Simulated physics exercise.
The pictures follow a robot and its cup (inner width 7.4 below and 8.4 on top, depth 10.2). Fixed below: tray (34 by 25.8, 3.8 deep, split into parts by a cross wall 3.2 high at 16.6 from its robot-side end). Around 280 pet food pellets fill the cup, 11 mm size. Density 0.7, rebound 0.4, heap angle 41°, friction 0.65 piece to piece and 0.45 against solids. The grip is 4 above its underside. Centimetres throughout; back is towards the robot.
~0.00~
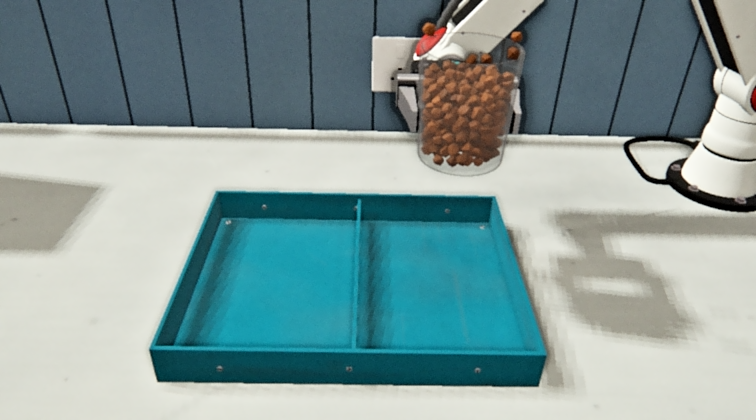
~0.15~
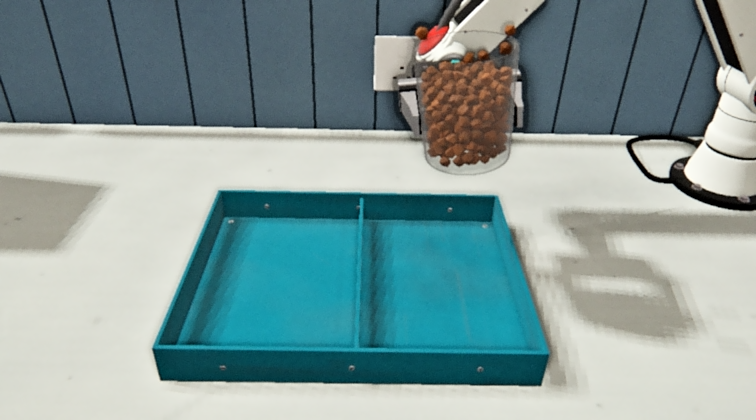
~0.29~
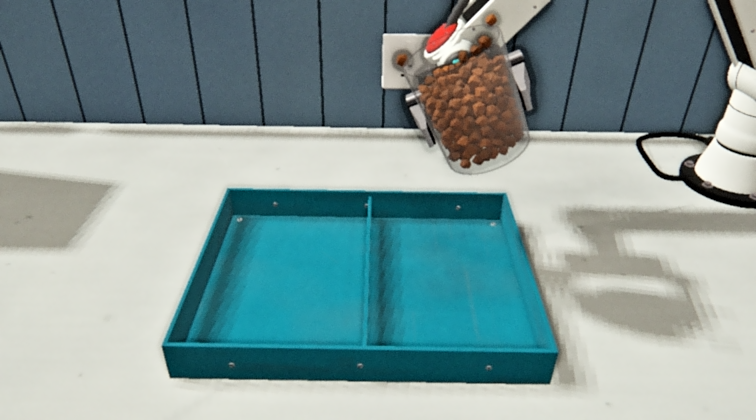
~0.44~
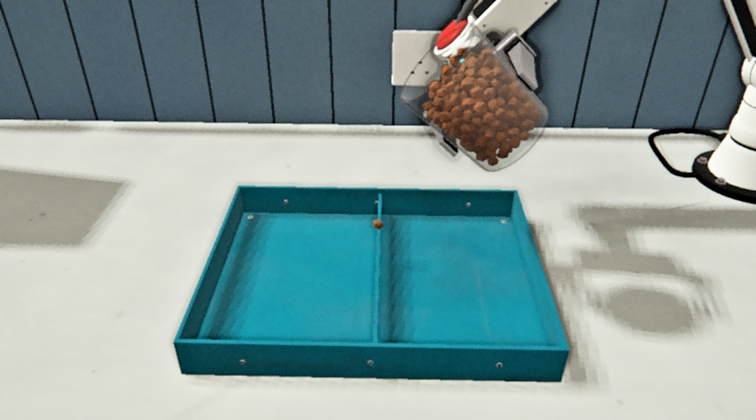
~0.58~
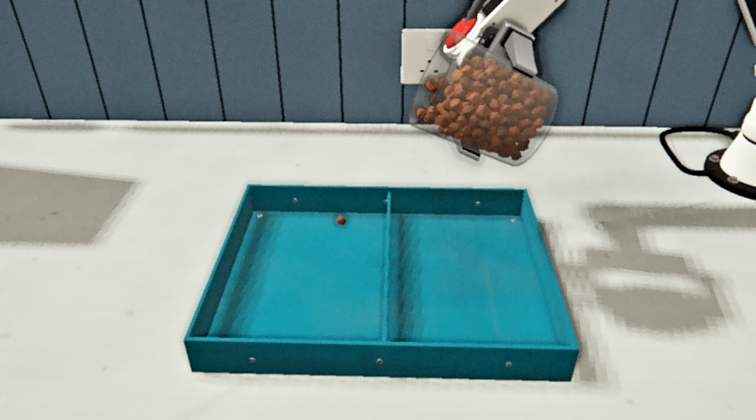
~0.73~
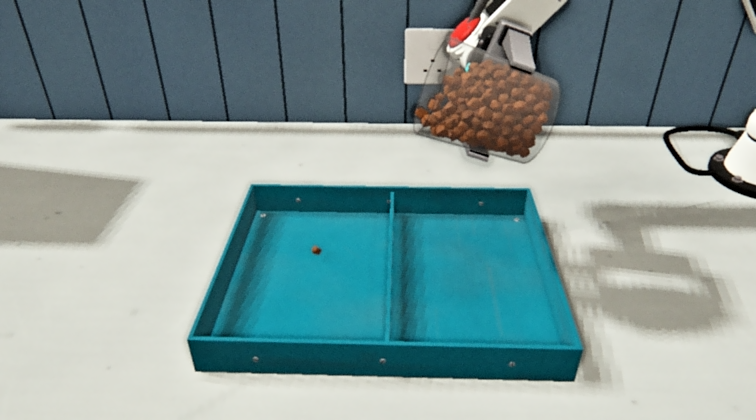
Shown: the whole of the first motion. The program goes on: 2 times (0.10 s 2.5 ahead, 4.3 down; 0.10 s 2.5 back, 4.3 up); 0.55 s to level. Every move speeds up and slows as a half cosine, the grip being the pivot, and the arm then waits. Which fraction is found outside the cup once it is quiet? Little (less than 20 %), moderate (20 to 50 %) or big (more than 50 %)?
Answer: Little; less than 20 % of the pet food pellets finish outside the cup.
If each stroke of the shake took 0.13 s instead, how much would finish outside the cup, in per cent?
In that case some 5 per cent.
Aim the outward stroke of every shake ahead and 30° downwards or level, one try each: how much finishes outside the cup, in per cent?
About 25 and 50 per cent.
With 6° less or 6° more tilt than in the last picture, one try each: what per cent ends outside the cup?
About 10 and 15 per cent.
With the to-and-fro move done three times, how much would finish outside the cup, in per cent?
In that case some 15 per cent.
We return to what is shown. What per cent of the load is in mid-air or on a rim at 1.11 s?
About 4 per cent.
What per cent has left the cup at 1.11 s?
About 5 per cent by then.
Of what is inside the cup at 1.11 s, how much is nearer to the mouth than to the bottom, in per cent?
Roughly 40 per cent.
By 1.11 s, tilted 71° forward, highest piece 23 above the table; 265 in the cup, 5 in the far-side part, 11 in flight or on a rim.
By 1.49 s, tilted 19° forward, highest piece 26 above the table; 257 in the cup, 23 in the far-side part, 1 in the robot-side part.
By 1.88 s, level, highest piece 27 above the table; 257 in the cup, 23 in the far-side part, 1 in the robot-side part.
By 2.93 s, level, highest piece 27 above the table; 257 in the cup, 23 in the far-side part, 1 in the robot-side part.
Final count, 257 in the cup, 23 in the far-side part, 1 in the robot-side part. That is 9 % outside the cup.
